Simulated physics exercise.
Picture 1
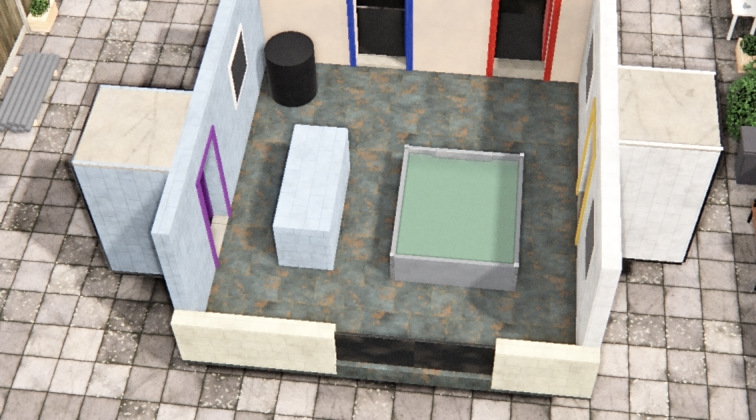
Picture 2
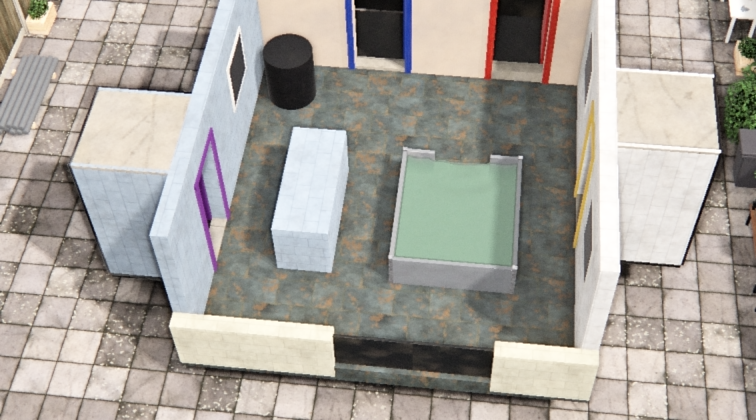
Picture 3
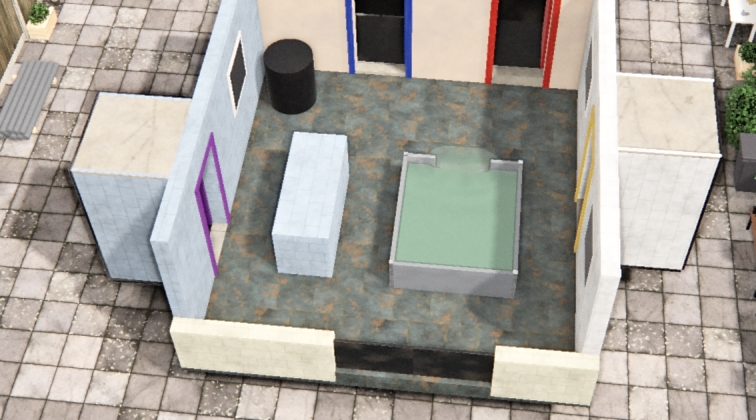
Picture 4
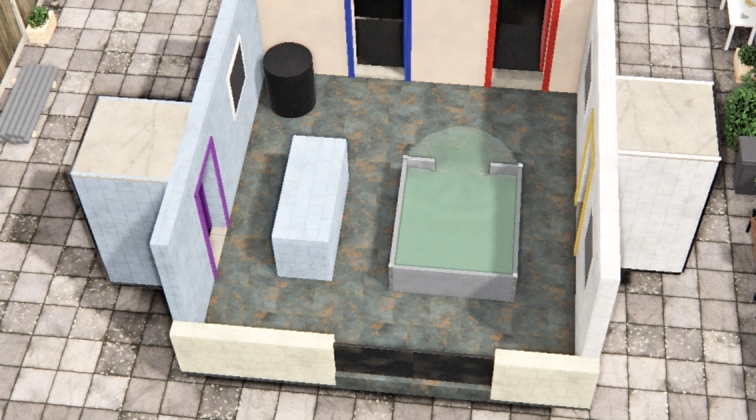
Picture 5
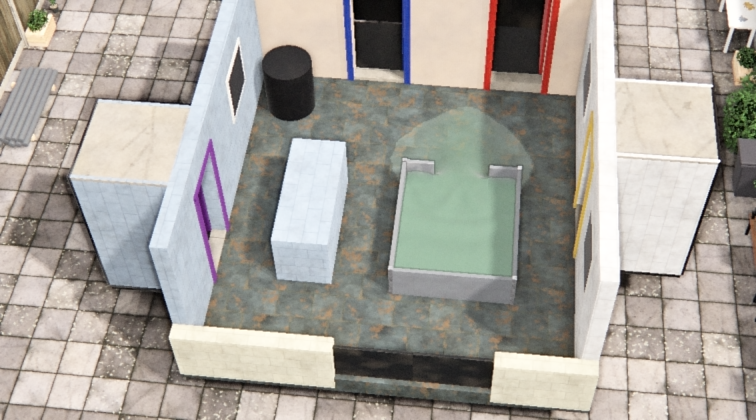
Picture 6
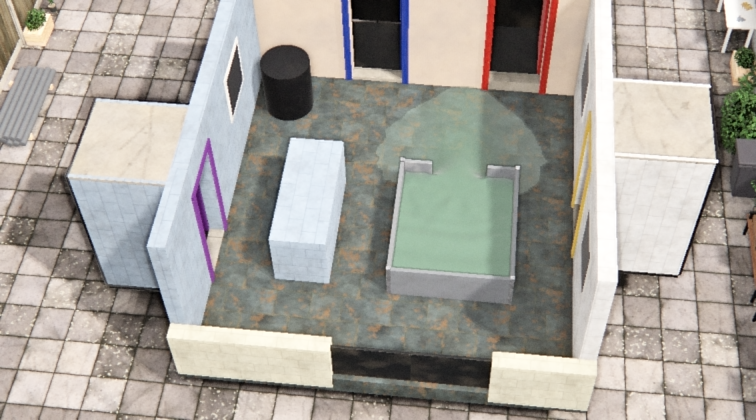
In the video, seen from above, a grey-walled tank of still green water stands in a walled yard with open doors; a gap opens in its far side, and water pours out, spreading in a widening sheet across the dark floor.
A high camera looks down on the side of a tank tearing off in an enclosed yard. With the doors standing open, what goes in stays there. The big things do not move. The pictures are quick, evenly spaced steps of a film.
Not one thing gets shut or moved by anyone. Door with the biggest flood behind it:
Blue.
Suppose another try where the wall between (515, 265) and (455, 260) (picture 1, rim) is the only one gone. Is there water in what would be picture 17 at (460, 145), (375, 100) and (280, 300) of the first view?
Point by point, in the order asked: Bare, bare, waterlogged.
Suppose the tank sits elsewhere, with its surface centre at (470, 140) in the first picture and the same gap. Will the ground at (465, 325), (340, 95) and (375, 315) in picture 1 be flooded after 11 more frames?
Log, spots in order: Unwetted / taken by the flood / unwetted.
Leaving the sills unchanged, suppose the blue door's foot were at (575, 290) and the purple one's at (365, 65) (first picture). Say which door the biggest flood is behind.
I'd say the biggest share comes in at the purple door.
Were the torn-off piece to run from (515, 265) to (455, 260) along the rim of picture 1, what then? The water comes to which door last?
Answer: The blue one.
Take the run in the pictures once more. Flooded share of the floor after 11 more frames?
Share estimate: About 30 per cent.
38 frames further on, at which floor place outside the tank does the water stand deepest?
Roughly (572, 387).
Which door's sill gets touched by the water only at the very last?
That would be the one in purple.
A moment on, water covers 25 % of the floor; blue door wet at the sill, nothing in, red door wet at the sill, nothing in, purple door not reached, yellow door not reached.
Next, water covers 30 % of the floor; blue door a trickle in, red door wet at the sill, nothing in, purple door not reached, yellow door not reached.
Then, water covers 40 % of the floor; blue door some in, red door a trickle in, purple door not reached, yellow door wet at the sill, nothing in.
Later, water covers 75 % of the floor; blue door some in, red door a trickle in, purple door wet at the sill, nothing in, yellow door wet at the sill, nothing in.
In the end, water covers 95 % of the floor; blue door some in, red door a trickle in, purple door wet at the sill, nothing in, yellow door wet at the sill, nothing in; the blue door has let in the most.
